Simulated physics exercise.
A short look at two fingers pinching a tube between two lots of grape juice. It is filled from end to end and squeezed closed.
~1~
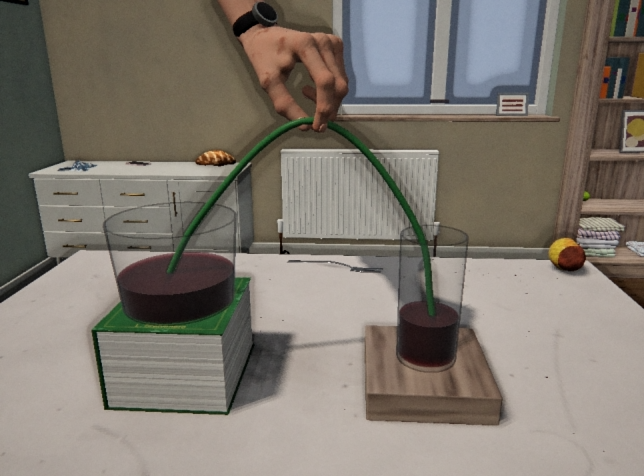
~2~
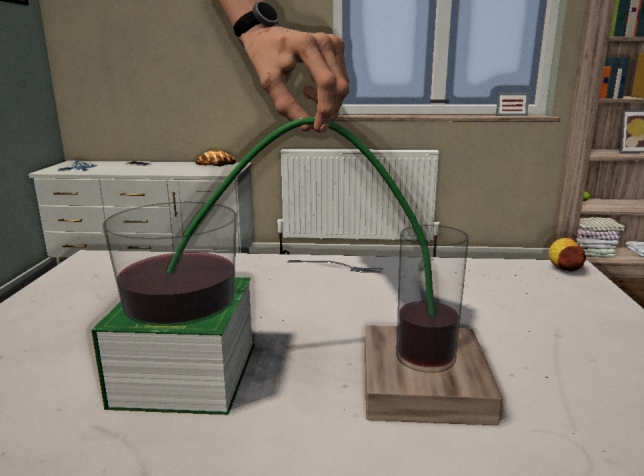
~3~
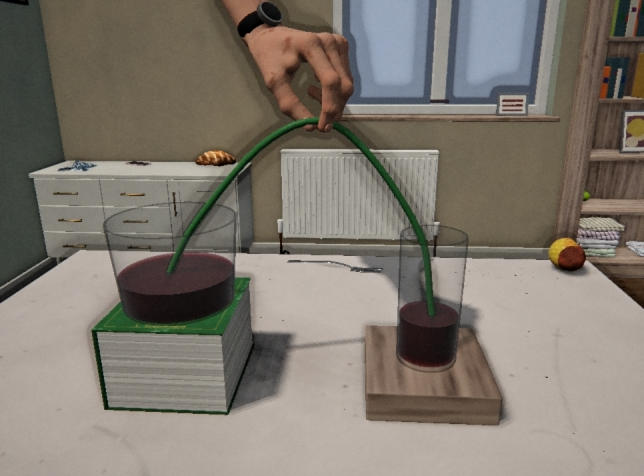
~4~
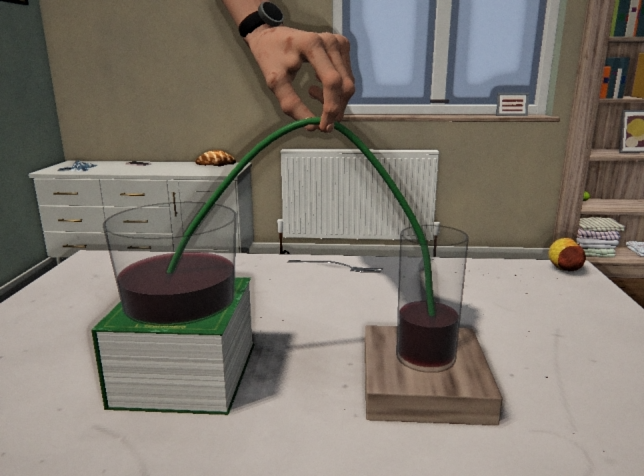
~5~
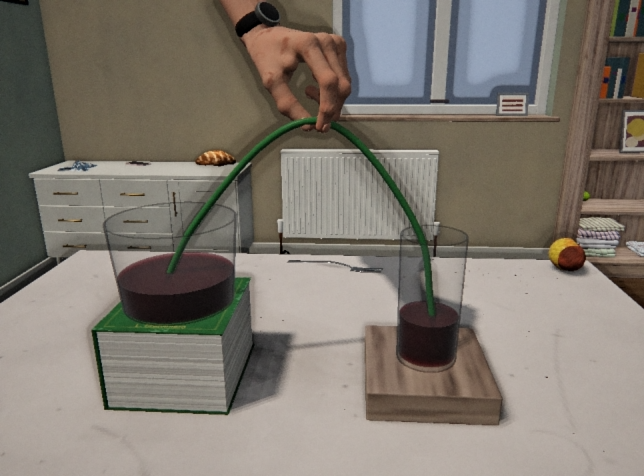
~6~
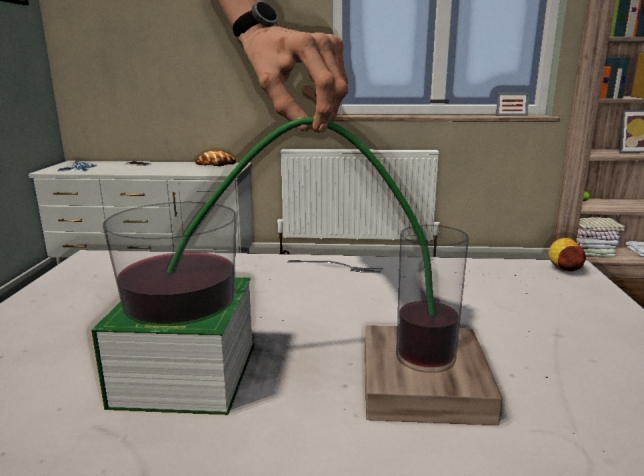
A hand pinches a green tube between two containers of dark liquid, barely moving.
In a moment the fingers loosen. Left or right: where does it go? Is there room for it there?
It flows towards the right one, and the one that fills stays below its rim.
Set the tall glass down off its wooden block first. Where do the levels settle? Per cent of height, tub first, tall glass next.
About 15 and 75 per cent.
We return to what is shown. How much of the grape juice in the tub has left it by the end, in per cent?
Close to 30 %.
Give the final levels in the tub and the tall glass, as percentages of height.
Roughly 25 per cent, then 60 per cent.
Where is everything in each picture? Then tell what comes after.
In the first frame, nothing flows; tub (176, 259) about a third full, up on the thick book; tall glass (430, 295) about a third full, up on the wooden block.
In the second frame, fingers on the hose; tub about a third full, surface at (177, 272); tall glass about a third full, surface at (428, 315).
In the third frame, still shut; tub (176, 259) about a third full; tall glass (430, 295) about a third full.
In the fourth frame, the hose is pinched; tub about a third full, surface at (177, 272); tall glass about a third full, surface at (428, 315).
In the fifth frame, nothing flows; tub (176, 259) about a third full, up on the thick book; tall glass (430, 295) about a third full, up on the wooden block.
In the sixth frame, fingers on the hose; tub about a third full, surface at (177, 272); tall glass about a third full, surface at (428, 315).
Next, the tub is about a third full; the tall glass is about half full.
After that, the tub is about a quarter full; the tall glass is about half full.
Finally, the tub is about a quarter full; the tall glass is about two thirds full; the two surfaces are level.
